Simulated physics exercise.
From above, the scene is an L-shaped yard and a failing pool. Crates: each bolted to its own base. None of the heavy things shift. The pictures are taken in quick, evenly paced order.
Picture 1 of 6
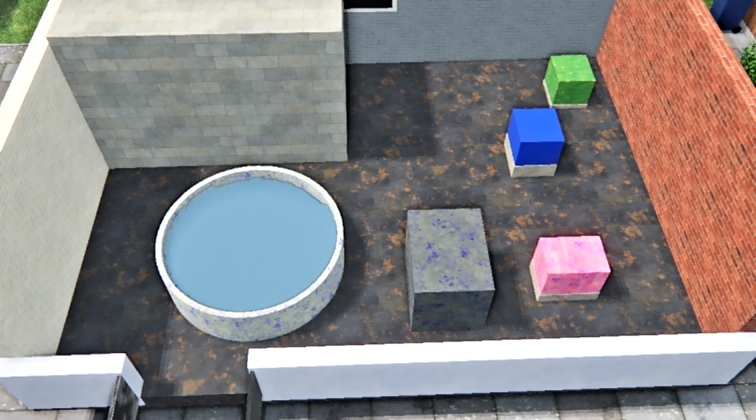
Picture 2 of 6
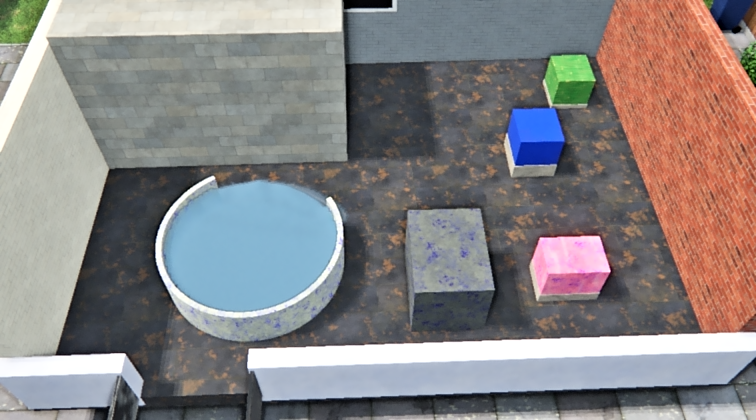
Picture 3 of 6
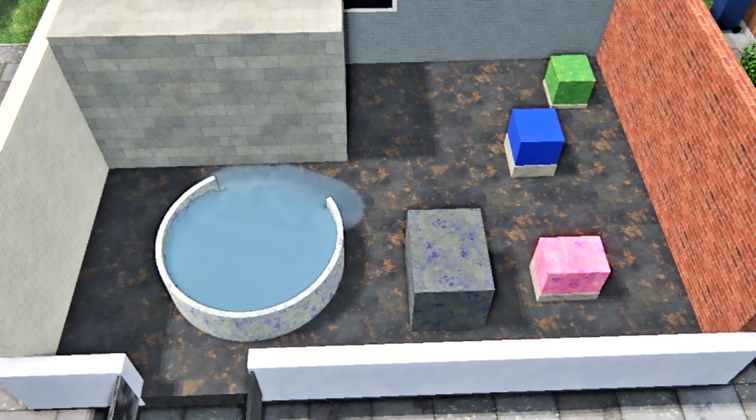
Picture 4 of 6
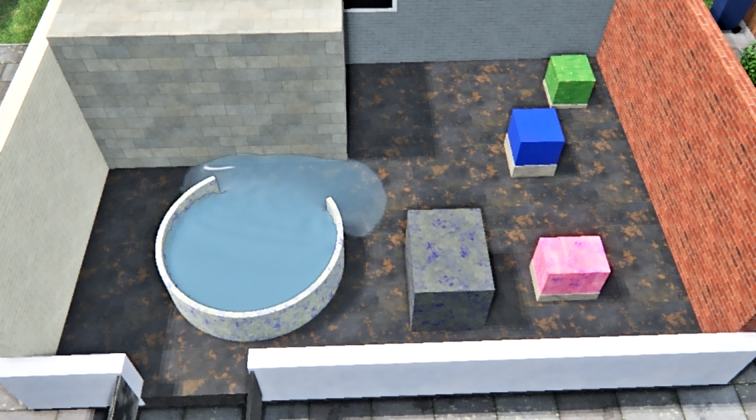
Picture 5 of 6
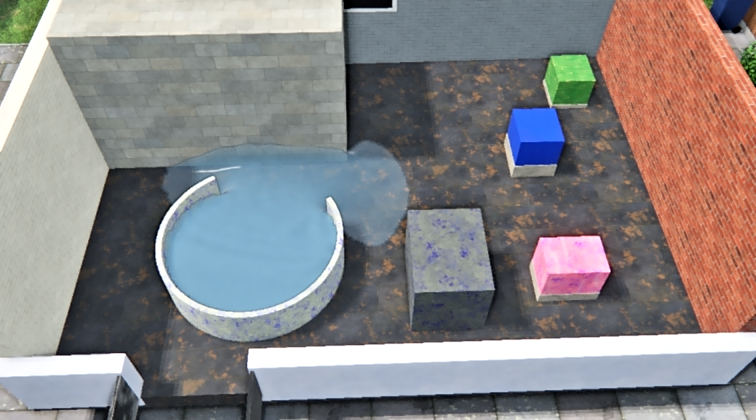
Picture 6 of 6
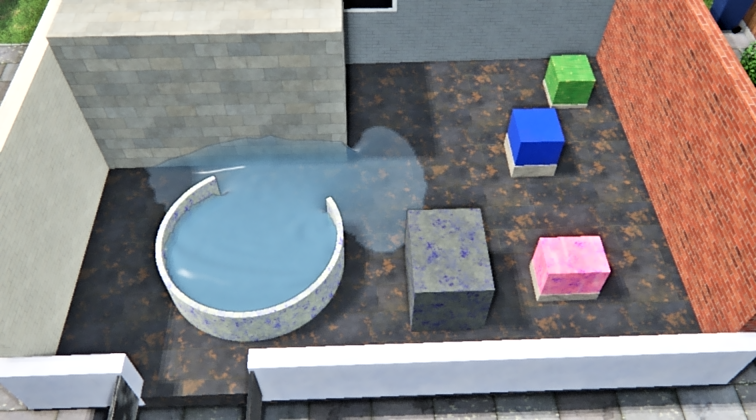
Round pool in a walled yard losing its far side, water pouring out through the gap and spreading across the dark ground.
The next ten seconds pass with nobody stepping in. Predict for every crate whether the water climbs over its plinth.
My prediction: The green crate is hit. The pink crate is spared. The blue crate is spared.
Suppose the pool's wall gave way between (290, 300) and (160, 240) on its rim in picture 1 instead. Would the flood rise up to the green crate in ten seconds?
Looking at the green crate, it is left alone.
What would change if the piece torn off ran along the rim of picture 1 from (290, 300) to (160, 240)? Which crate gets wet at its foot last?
Answer: The green crate.
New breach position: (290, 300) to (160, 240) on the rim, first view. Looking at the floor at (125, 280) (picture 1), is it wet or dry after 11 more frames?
Status of the point: Soaked.
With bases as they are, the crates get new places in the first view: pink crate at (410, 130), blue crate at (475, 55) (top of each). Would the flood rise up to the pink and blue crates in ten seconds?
Result - pink crate is overtopped; blue crate avoids the flood.
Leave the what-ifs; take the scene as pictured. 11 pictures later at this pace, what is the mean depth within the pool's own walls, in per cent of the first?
46 percent or thereabouts.
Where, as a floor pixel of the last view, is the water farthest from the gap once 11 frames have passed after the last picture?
Estimated pixel: (528, 75).
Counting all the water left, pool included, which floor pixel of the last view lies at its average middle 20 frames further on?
That comes out near (312, 215).
A moment on, water covers 20 % of the floor; the green crate not reached, the pink crate not reached, the blue crate not reached.
Next, water covers 45 % of the floor; the green crate water round its plinth, the pink crate not reached, the blue crate water round its plinth.
Then, water covers 65 % of the floor; the green crate water round its plinth, the pink crate water round its plinth, the blue crate water round its plinth.
Later, water covers 90 % of the floor; the green crate water round its plinth, the pink crate water round its plinth, the blue crate water round its plinth.
In the end, water covers 100 % of the floor; the green crate was topped, the pink crate stayed above the water, the blue crate stayed above the water.
